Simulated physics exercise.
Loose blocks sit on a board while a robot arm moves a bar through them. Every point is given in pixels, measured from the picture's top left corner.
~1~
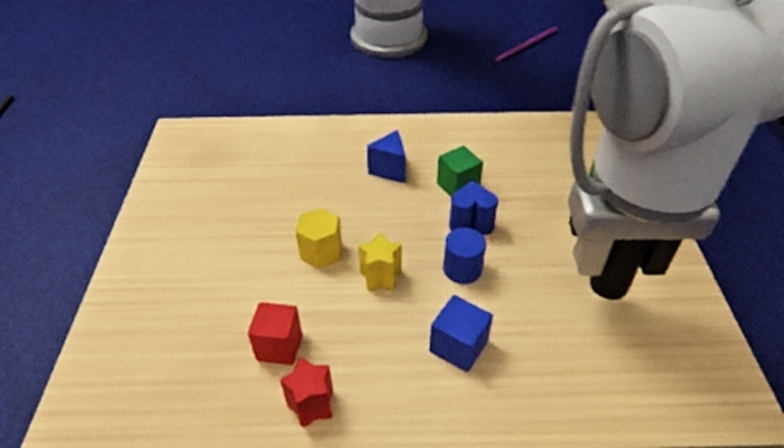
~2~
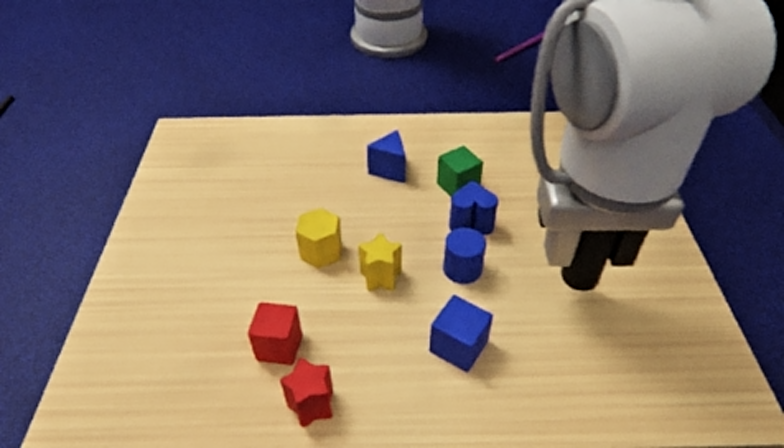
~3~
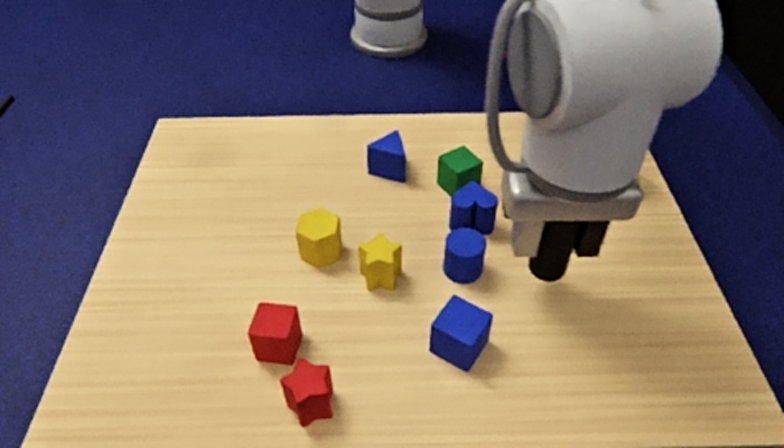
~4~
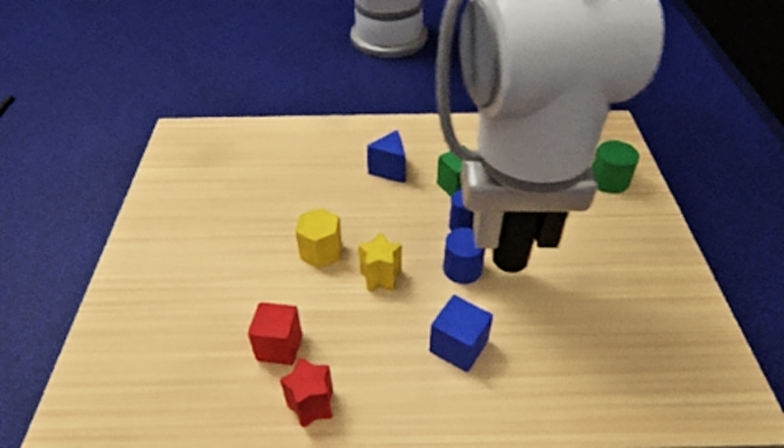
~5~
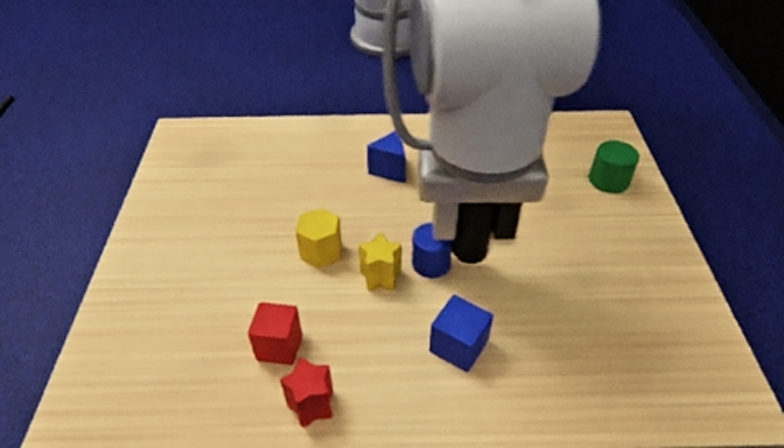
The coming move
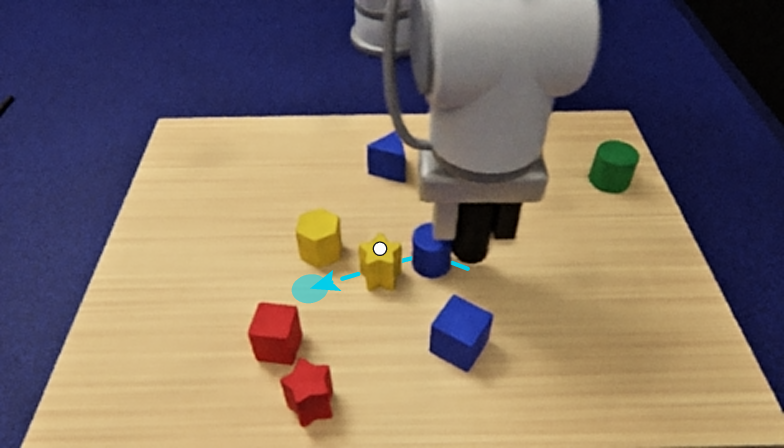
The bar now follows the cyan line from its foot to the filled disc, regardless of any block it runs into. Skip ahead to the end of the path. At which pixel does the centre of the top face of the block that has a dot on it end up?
The point I'd pick in the picture is (295, 289).
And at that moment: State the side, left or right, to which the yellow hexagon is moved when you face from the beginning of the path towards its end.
So, looking from the first point of the path to the last, the yellow hexagon moves rightwards.
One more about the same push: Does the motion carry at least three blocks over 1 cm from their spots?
Yes, it checks out.
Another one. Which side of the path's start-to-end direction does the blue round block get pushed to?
Side: Right.
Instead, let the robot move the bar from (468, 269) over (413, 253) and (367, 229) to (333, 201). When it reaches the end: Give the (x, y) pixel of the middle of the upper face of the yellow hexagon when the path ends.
Roughly at (288, 227).
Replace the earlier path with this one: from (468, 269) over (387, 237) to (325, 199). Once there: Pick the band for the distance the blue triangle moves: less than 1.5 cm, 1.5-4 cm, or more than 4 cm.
Its displacement is below 1.5 cm.
Path on the board, from (468, 269) by way of (415, 258) and (364, 272) to (310, 288); the dot is on the yellow star block.
The first path, step by step. One third of the way, bar at (415, 241); yellow star block at (368, 253), turned 25° anticlockwise; blue round block at (377, 227).
Two thirds of the way, bar at (362, 256); yellow hexagon at (294, 218); yellow star block at (338, 265), turned 70° anticlockwise; blue round block at (331, 228).
At the end, bar at (307, 272); red four-sided block at (271, 323); yellow hexagon at (279, 213), turned 20° clockwise; yellow star block at (295, 289), turned 95° anticlockwise; blue round block at (311, 229).
